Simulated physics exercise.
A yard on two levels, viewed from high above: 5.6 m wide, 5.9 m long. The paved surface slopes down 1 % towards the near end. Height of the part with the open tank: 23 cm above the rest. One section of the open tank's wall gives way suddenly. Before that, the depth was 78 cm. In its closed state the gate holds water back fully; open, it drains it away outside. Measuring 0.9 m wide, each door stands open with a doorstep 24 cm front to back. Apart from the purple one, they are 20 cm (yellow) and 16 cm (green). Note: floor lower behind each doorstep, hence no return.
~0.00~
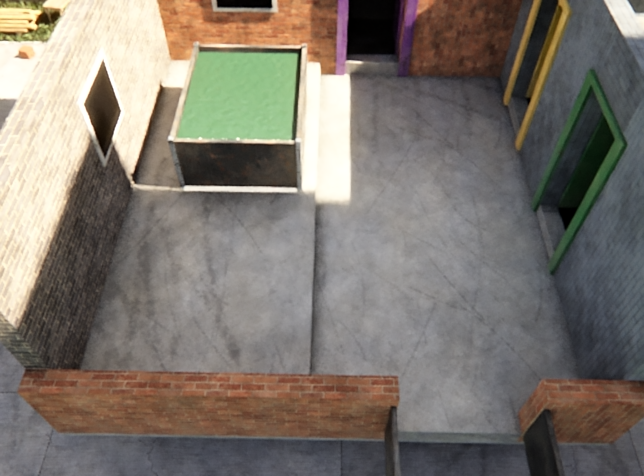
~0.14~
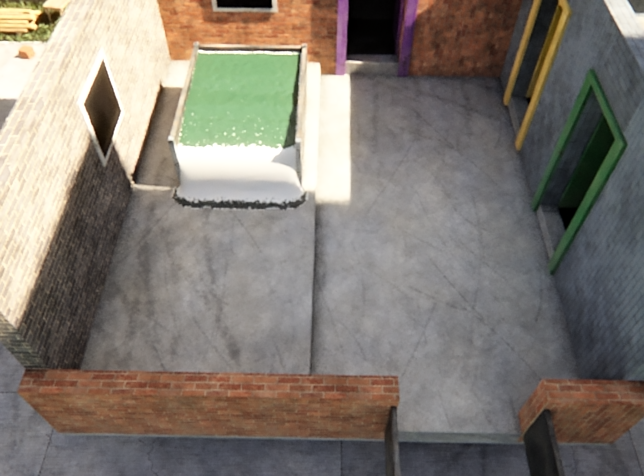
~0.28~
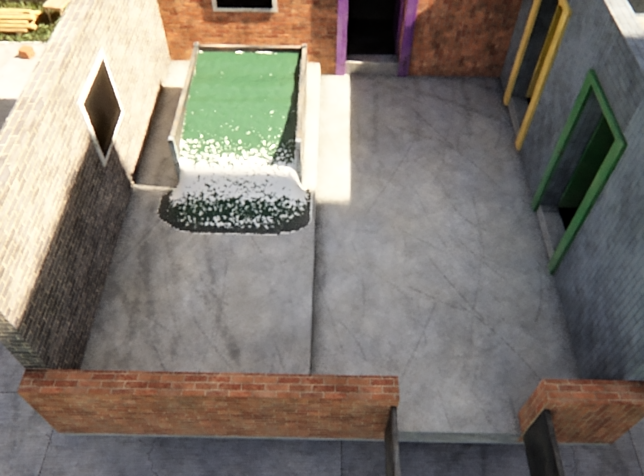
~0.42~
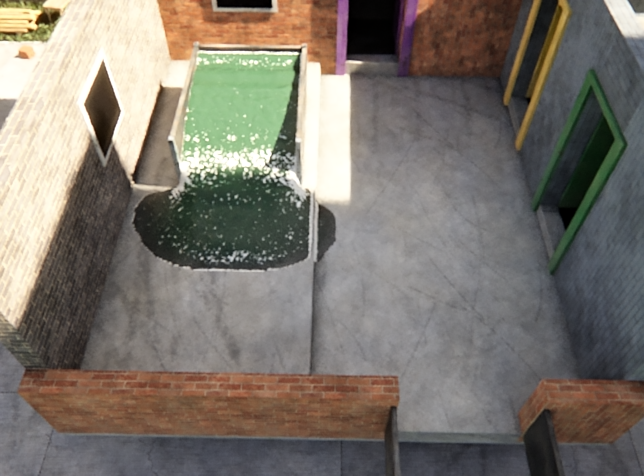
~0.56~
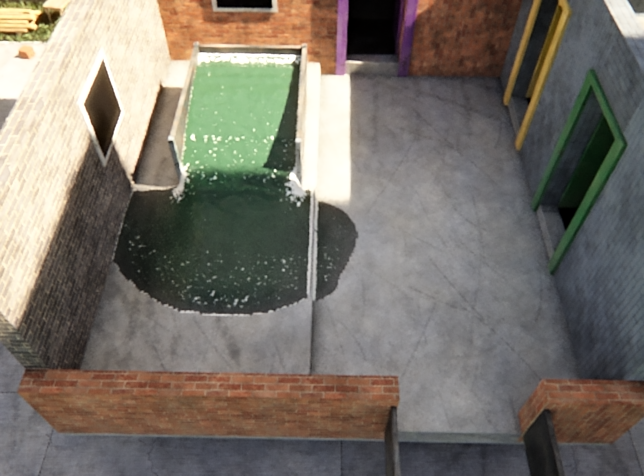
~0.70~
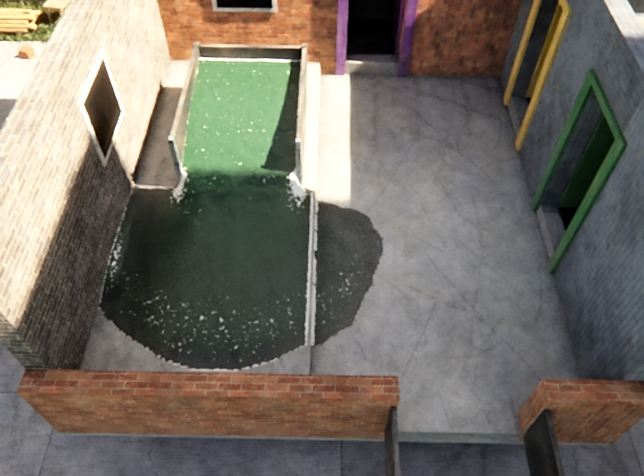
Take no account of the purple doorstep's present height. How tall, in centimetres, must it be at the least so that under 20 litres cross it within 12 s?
7.5 cm.
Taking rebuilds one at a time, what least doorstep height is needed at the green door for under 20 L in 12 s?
Green door - some 9.0 centimetres.
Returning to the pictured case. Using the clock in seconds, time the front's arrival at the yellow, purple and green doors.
So the front gets to yellow at 4.5 seconds, purple at 6.0 seconds, and green at 3.2 seconds.
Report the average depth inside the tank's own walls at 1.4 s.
It averages roughly 35 centimetres.
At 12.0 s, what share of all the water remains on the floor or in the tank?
Something like 72 per cent of it remains.
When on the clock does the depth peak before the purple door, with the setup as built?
It peaks around 9.0 s.
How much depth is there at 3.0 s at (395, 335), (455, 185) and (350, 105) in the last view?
13, 0 and 0 cm, respectively.
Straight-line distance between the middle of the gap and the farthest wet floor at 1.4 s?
Front distance: Approx. 3.8 m.
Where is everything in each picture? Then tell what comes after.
The open tank at (244, 94) is whole and still, 78 cm deep; the purple door at (376, 22) is dry, in the first frame.
The front is at (197, 204), 0.3 m from the gap at (240, 170); 0.4 m2 of floor is wet, 78 cm left at the back, in the second frame.
Water pours out at (240, 173) and has run 0.8 m, to (196, 229); about 12 cm deep outside, 78 cm at the back, in the third frame.
Water pours out at (241, 175) and has run 1.3 m, to (185, 262); about 11 cm deep outside, 74 cm at the back, in the fourth frame.
The front is at (206, 309), 2.0 m from the gap at (241, 176); 4.7 m2 of floor is wet, 66 cm left at the back, in the fifth frame.
The front is at (187, 360), 2.6 m from the gap at (241, 177); 6.9 m2 of floor is wet, 66 cm left at the back; the purple door at (376, 22), 3.4 m from the gap, is still 3.1 m from the nearest water, in the sixth frame.
After 1.4 s water covers 35 % of the floor, deepest (51 cm) near (91, 395); it has not reached the purple door.
After 3.0 s water covers 45 % of the floor, deepest (30 cm) near (591, 413); it has not reached the purple door.
After 12.0 s water covers 95 % of the floor, deepest (14 cm) near (327, 408); 7 cm at the purple door, 0 litres in over its 24 cm doorstep.
At the purple door as built, the water arrived by 6.2 s and peaked near 13 cm at 9.2 s.
With a doorstep of 6 cm, 34 litres would have come in within the 12 s; with 9.5 cm, 8 litres. So under 20 litres takes about 7.5 cm.
